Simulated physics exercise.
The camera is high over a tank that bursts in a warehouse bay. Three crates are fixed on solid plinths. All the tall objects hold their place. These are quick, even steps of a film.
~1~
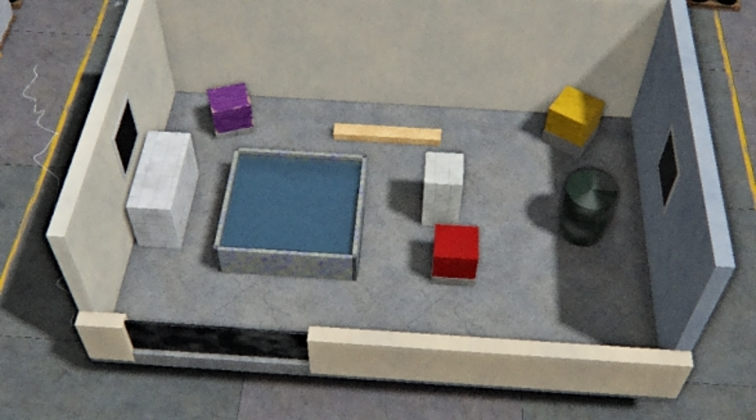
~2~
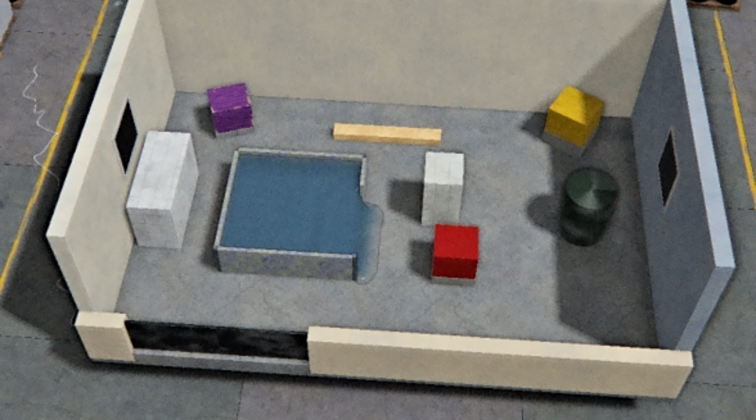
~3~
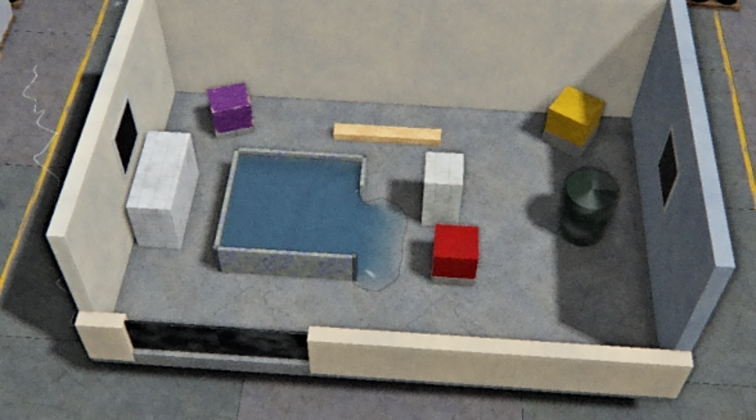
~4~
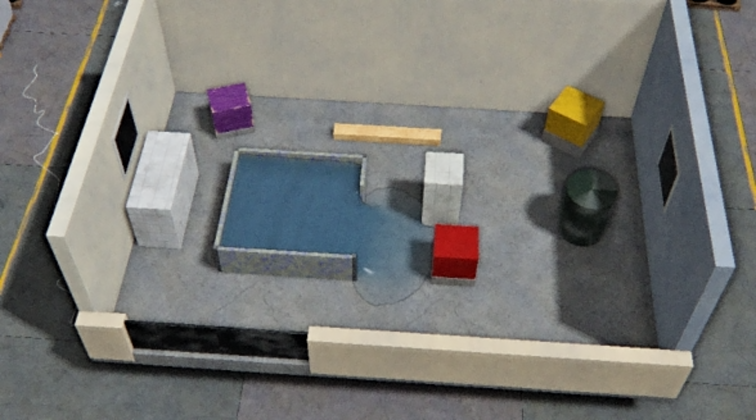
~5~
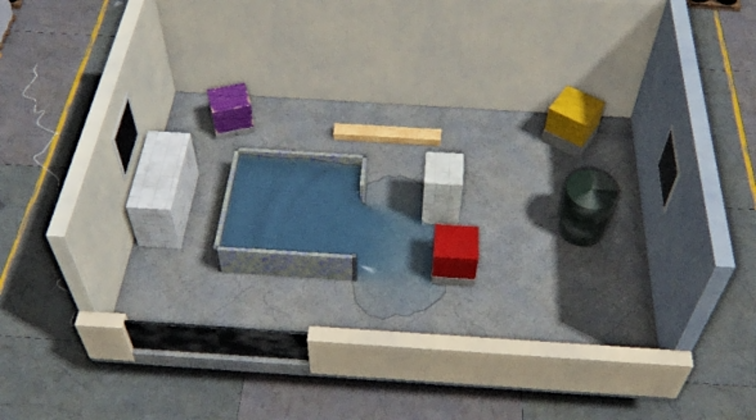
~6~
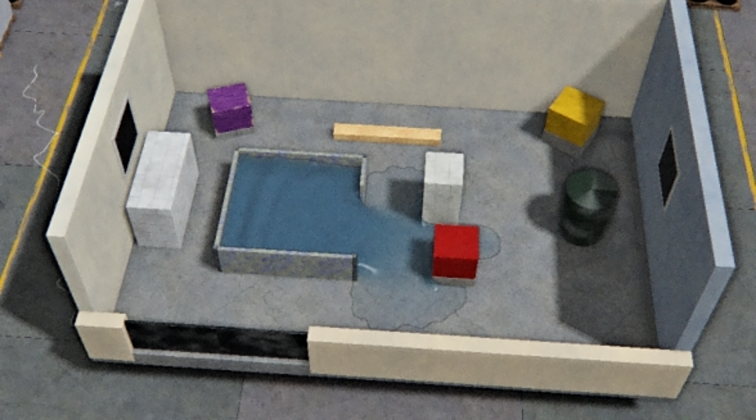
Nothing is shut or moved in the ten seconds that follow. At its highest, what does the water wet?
The yellow crate keeps dry; the purple crate keeps dry; the red crate is soaked.
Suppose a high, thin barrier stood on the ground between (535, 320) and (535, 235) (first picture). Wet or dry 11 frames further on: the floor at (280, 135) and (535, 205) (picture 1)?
In that order: Dry, wet.
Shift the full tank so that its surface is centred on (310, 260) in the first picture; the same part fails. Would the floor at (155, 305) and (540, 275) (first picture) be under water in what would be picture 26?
In that order: Not flooded, covered.
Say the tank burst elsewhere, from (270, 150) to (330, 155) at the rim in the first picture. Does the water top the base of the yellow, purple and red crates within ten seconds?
In short: The yellow one remains dry; the purple one is soaked; the red one is safe.
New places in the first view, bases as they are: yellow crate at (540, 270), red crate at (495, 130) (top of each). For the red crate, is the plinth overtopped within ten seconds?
One by one: Red is spared.
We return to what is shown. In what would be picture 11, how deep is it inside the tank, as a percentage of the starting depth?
Near 66 in a hundred.
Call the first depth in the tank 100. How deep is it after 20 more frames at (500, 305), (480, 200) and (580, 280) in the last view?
About 2, 2 and 6 per cent.
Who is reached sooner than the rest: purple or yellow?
The crate marked yellow.
A moment on, water covers 20 % of the floor; the yellow crate not reached, the purple crate not reached, the red crate water round its plinth.
Next, water covers 35 % of the floor; the yellow crate water round its plinth, the purple crate not reached, the red crate water round its plinth.
Then, water covers 60 % of the floor; the yellow crate water round its plinth, the purple crate water round its plinth, the red crate water round its plinth.
Later, water covers 85 % of the floor; the yellow crate water round its plinth, the purple crate water round its plinth, the red crate water round its plinth.
In the end, water covers 100 % of the floor; the yellow crate stayed above the water, the purple crate stayed above the water, the red crate was topped.
